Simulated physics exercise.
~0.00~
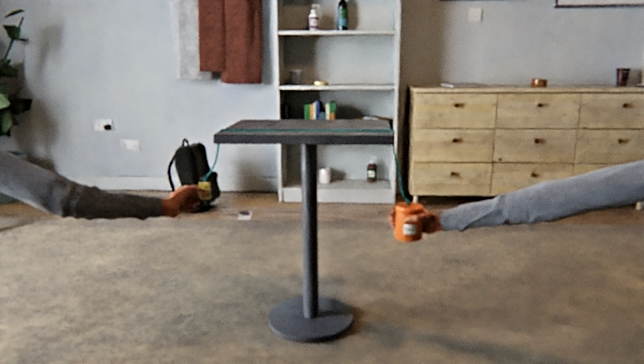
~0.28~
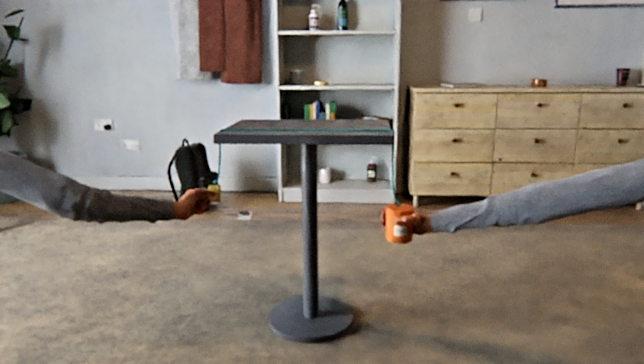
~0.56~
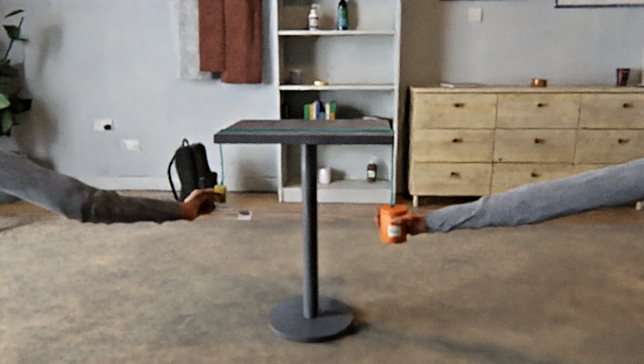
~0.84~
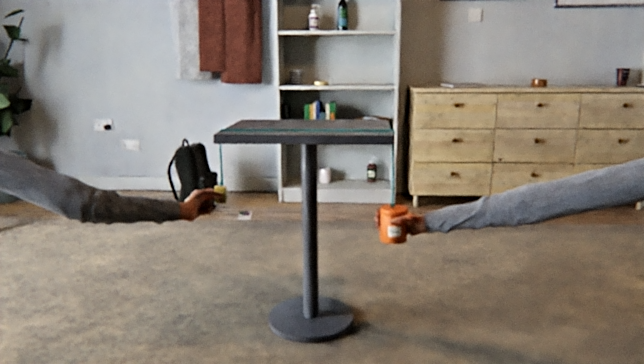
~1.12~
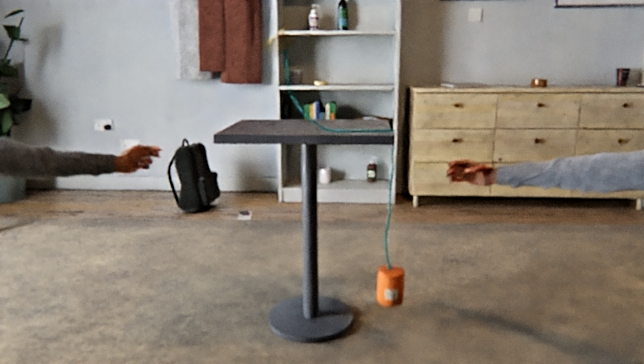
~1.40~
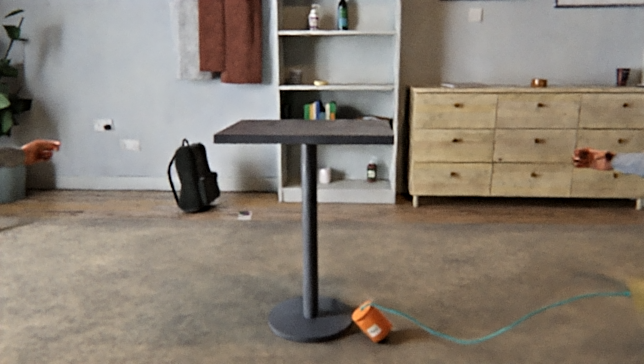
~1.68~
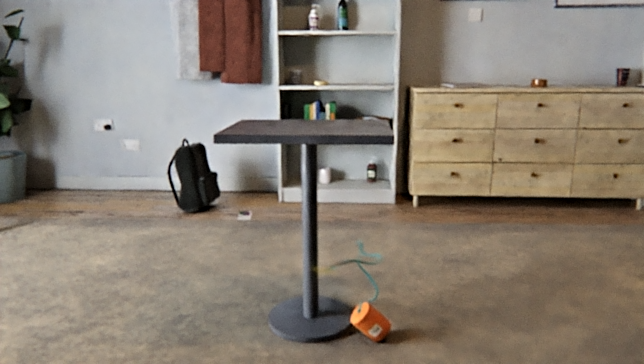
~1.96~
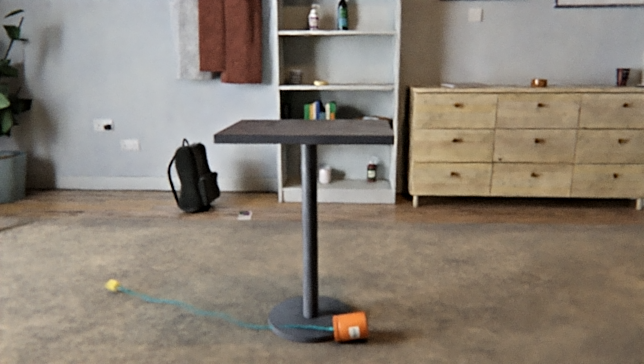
An orange jar on a string drops right, dragging a small yellow object over the table to the floor.
